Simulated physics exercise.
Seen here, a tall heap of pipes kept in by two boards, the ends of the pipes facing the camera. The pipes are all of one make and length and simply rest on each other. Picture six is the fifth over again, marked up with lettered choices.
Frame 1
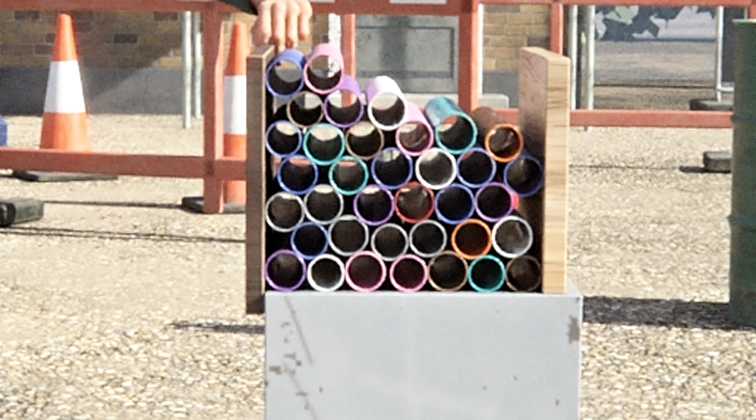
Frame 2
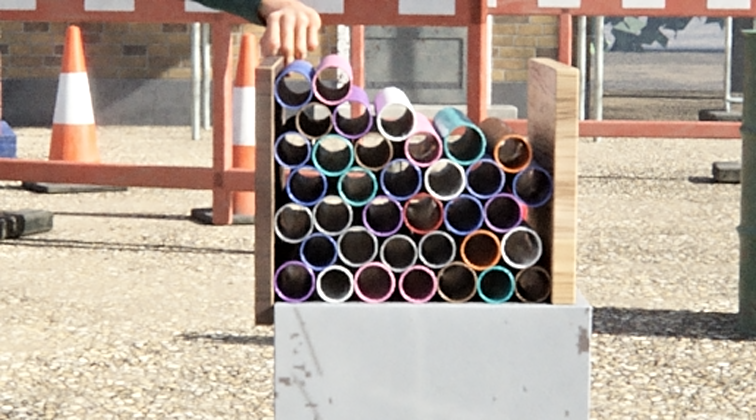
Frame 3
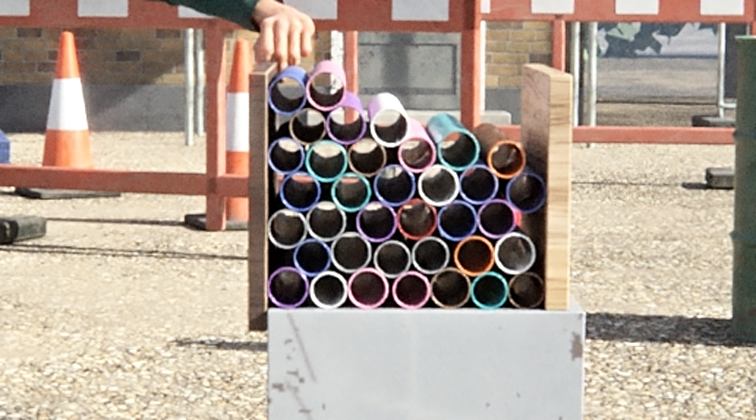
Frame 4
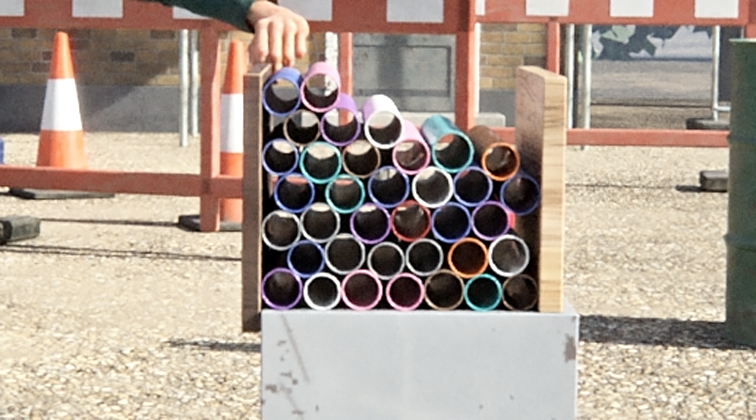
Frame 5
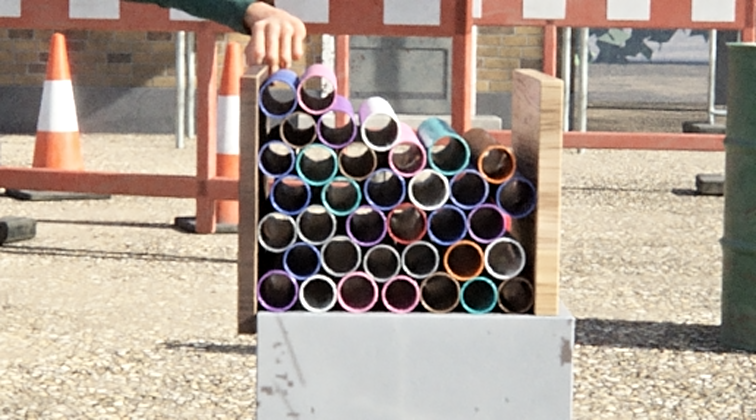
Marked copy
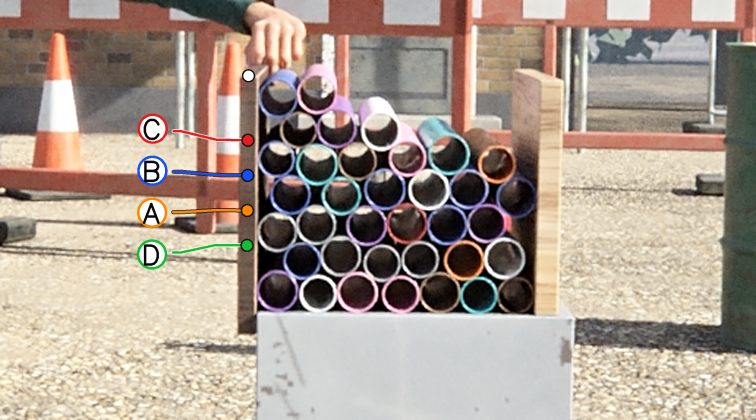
Hand resting on the top left of a tall heap of coloured pipes between two boards, the pipes staying still.
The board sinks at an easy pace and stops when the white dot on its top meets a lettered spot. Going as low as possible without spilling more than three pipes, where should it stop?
The last mark within the limit is B.
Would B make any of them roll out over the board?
At B: Yes.
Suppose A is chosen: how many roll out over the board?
With A, four.
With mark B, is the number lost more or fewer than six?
It loses fewer than six.
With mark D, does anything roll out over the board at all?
Yes, at D.
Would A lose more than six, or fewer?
Fewer than six.
On the marked copy, A at (247, 211); B at (247, 176); C at (248, 141); D at (247, 246); the white dot at (248, 76).
Following B. Soon after the start, top of the board (258, 127).
Later, top of the board (258, 175).
In the end, top of the board (258, 175), one out over the board.
As for the rest, A four out over the board; C none out over the board; D more than three out over the board.
